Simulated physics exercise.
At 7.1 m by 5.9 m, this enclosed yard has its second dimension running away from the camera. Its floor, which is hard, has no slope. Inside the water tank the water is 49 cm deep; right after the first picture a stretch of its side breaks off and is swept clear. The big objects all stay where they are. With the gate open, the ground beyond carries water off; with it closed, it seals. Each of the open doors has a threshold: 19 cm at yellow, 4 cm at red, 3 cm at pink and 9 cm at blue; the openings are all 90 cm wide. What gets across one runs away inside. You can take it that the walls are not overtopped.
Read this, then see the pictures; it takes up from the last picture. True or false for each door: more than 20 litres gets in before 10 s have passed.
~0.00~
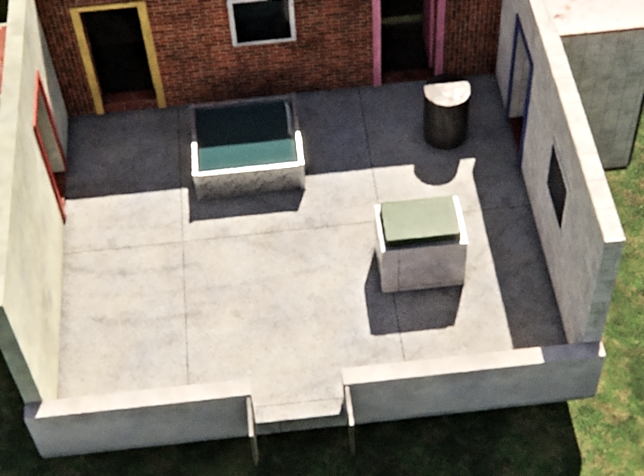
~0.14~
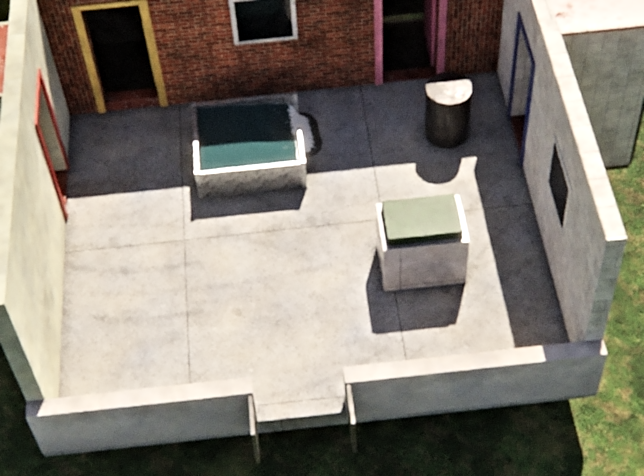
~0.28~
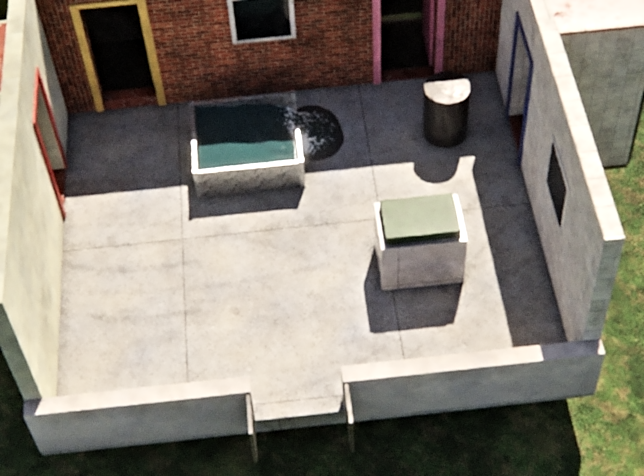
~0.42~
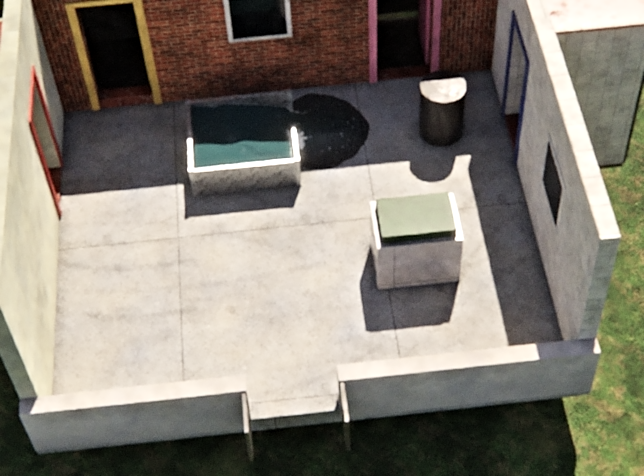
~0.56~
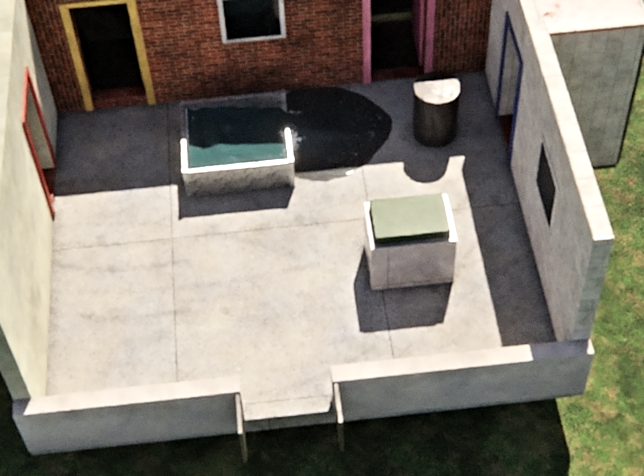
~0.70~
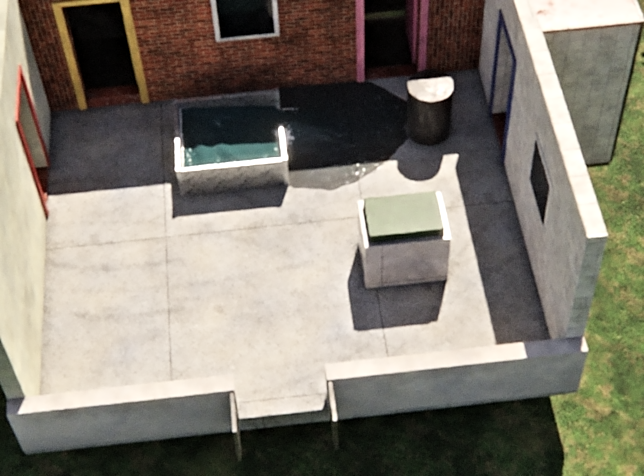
Yellow door false, red door false, pink door true, blue door false.
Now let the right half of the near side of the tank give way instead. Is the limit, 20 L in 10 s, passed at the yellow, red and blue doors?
Yellow door doesn't reach it, red door doesn't reach it, blue door doesn't reach it.
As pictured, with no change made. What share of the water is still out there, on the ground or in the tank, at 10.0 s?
It comes to near 92 per cent.
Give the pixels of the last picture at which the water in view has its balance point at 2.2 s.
Its balance point sits around (305, 139).
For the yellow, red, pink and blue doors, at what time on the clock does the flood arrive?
Yellow not in the 10 s, red not within the 10 s, pink 0.9 s, blue 2.4 s.
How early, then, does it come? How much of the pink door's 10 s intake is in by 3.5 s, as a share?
About 30 per cent.
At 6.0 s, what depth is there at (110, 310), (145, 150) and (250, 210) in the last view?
Spot one 0 cm, spot two 0 cm, spot three 0 cm.
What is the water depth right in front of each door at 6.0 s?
In centimetres, the yellow door has 0, the red door 0, the pink door 7 and the blue door 7.
After 1.4 s water covers 15 % of the floor and is deepest (24 cm) near (286, 125); yellow door not reached, red door not reached, pink door 9 cm at the sill, 1 L in, blue door not reached.
After 2.2 s water covers 20 % of the floor and is deepest (32 cm) near (476, 74); yellow door not reached, red door not reached, pink door 8 cm at the sill, 15 L in, blue door not reached.
After 3.5 s water covers 25 % of the floor and is deepest (18 cm) near (480, 90); yellow door not reached, red door not reached, pink door 6 cm at the sill, 27 L in, blue door 7 cm at the sill, 0 L in.
After 6.0 s water covers 35 % of the floor and is deepest (14 cm) near (541, 369); yellow door not reached, red door not reached, pink door 7 cm at the sill, 53 L in, blue door 7 cm at the sill, 0 L in.
After 10.0 s water covers 65 % of the floor and is deepest (6 cm) near (528, 371); yellow door not reached, red door not reached, pink door 5 cm at the sill, 86 L in, blue door 4 cm at the sill, 0 L in.
